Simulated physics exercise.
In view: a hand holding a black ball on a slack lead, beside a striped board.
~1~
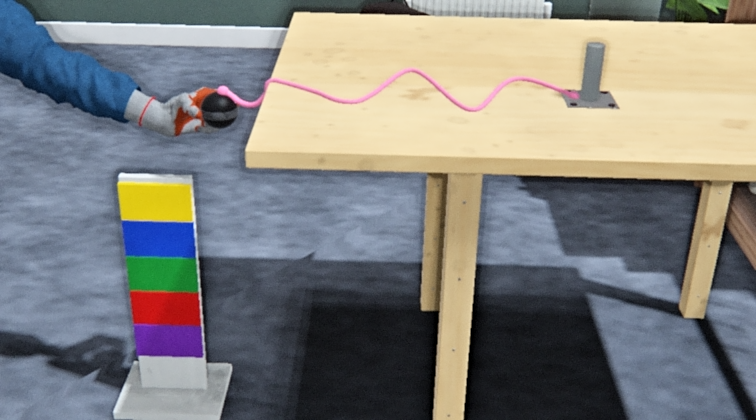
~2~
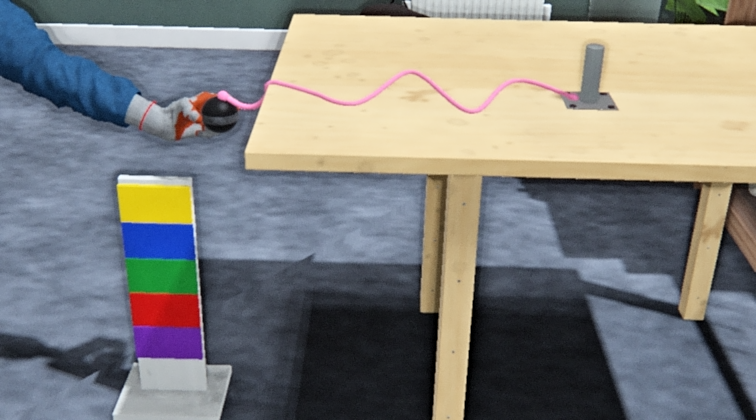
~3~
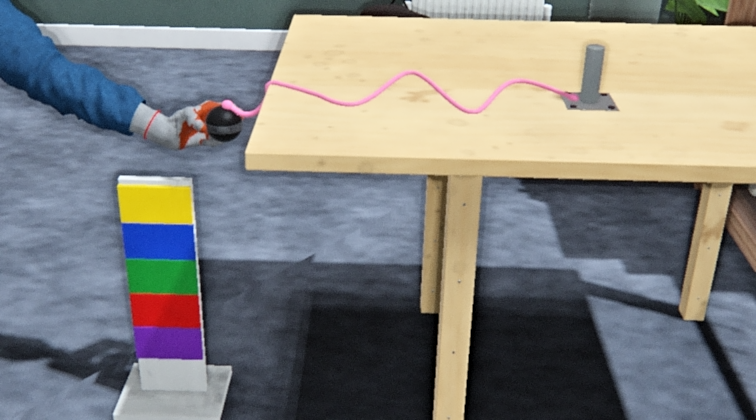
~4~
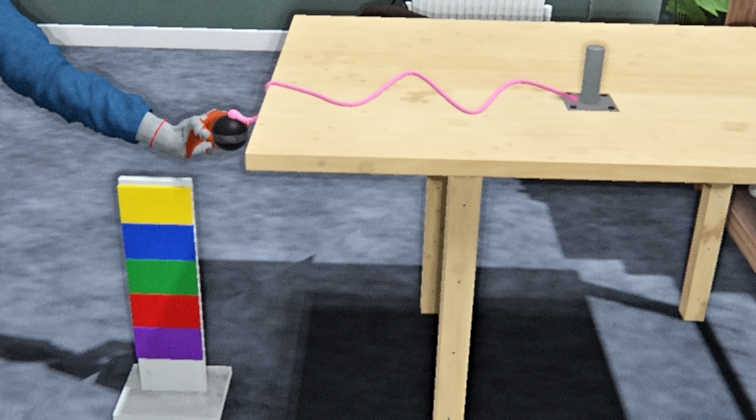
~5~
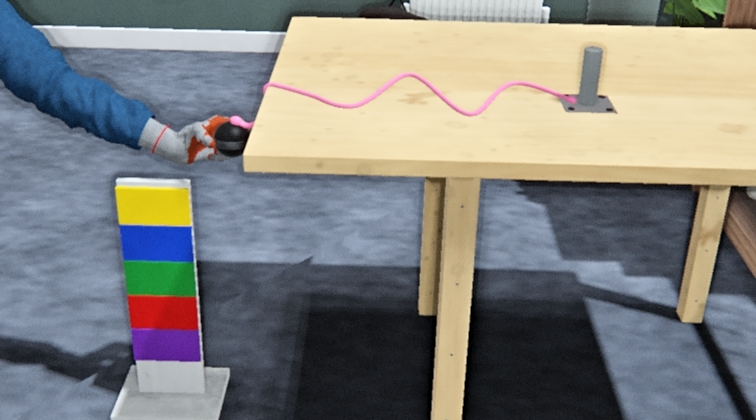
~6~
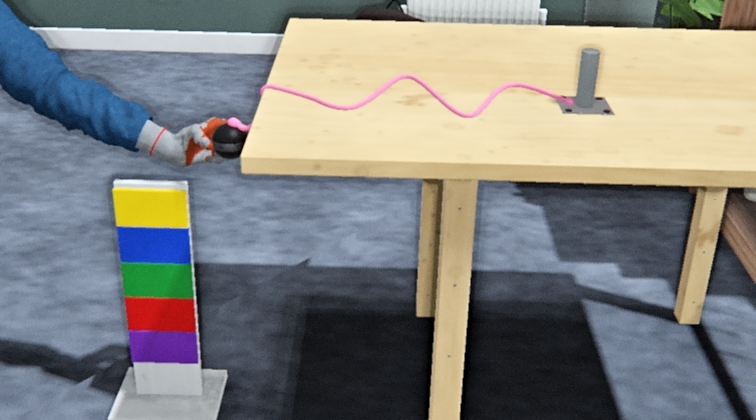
A gloved hand on a blue-sleeved arm holds a black ball just left of a pale wooden table, seen from slightly above in a grey-floored room. A slack pink cord waves across the tabletop to a grey post, and a board striped yellow, blue, green, red and purple stands below the hand. The hand lowers the ball slightly, easing right, then the view shifts a touch.
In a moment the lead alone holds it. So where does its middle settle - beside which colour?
Beside purple.
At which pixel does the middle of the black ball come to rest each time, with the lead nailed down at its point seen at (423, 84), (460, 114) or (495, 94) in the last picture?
Near (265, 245), (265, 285) and (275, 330).
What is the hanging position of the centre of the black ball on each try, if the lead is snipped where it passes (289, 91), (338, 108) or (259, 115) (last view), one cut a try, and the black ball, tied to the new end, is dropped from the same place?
So, going through them: (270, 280) first, (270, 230) next, (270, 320) last.
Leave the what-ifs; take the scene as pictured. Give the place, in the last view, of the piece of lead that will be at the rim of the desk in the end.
It's the point at about (413, 78).
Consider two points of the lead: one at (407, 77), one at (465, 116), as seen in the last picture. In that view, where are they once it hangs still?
They go to (263, 103) and to (381, 95).
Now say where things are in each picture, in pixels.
In the first picture, black ball (220, 110); yellow (155, 204); blue (159, 240); green (162, 276); red (165, 310); purple (168, 342).
In the second picture, black ball (220, 115); lead through (536, 84) (483, 107) (432, 84) (380, 91) (307, 92).
In the third picture, black ball (224, 124).
In the fourth picture, black ball (230, 133); lead through (536, 85) (483, 108) (433, 85) (380, 92) (308, 93).
In the fifth picture, black ball (232, 139).
In the sixth picture, black ball (230, 141); lead through (532, 88) (478, 111) (428, 88) (376, 95) (303, 96).
A little later, ball near (282, 362); level with purple.
Next, ball near (263, 359); level with purple.
When it is over, ball near (274, 362); level with purple. The purple one.
